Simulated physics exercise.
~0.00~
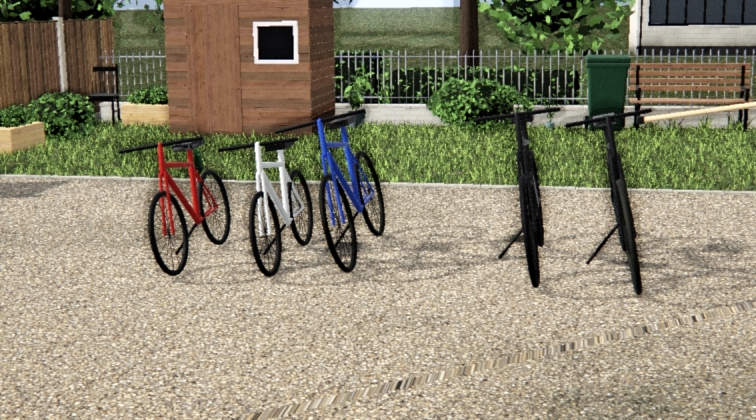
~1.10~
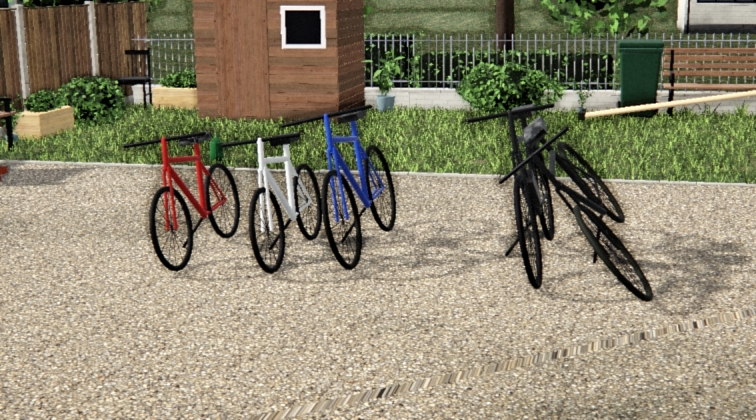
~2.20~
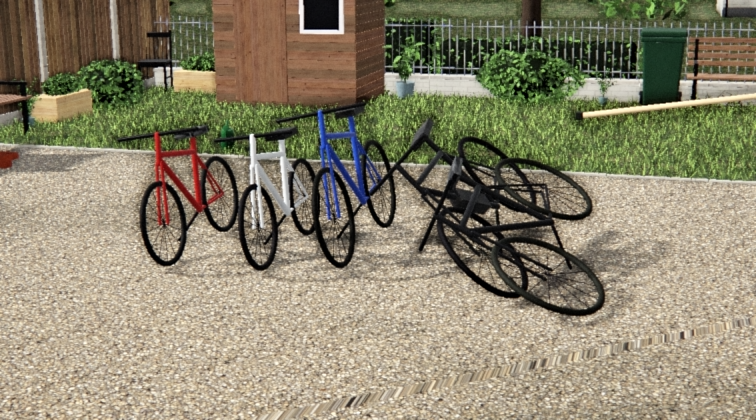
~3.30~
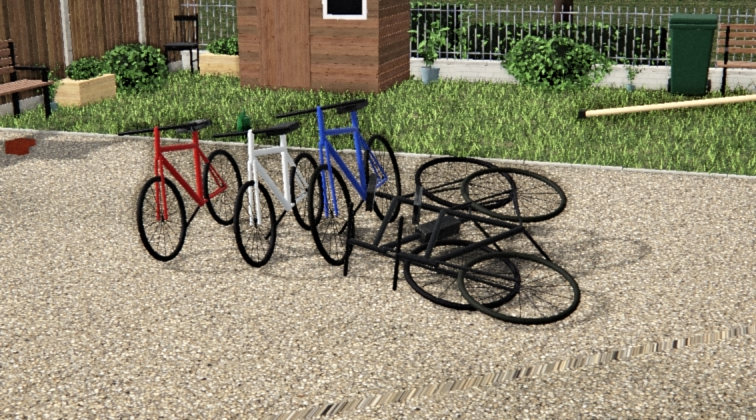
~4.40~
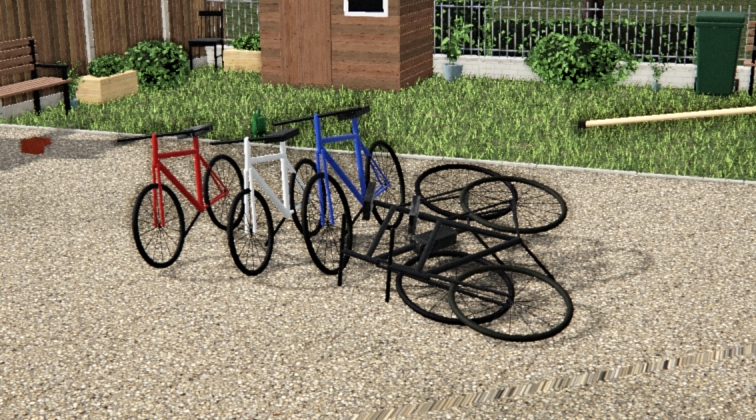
In the video, five bicycles stand in a row on gravel before the rightmost black one tips left into the other black one, and both topple leftward to the ground. They end lying in a heap beside the blue, white and red bicycles, which remain upright.
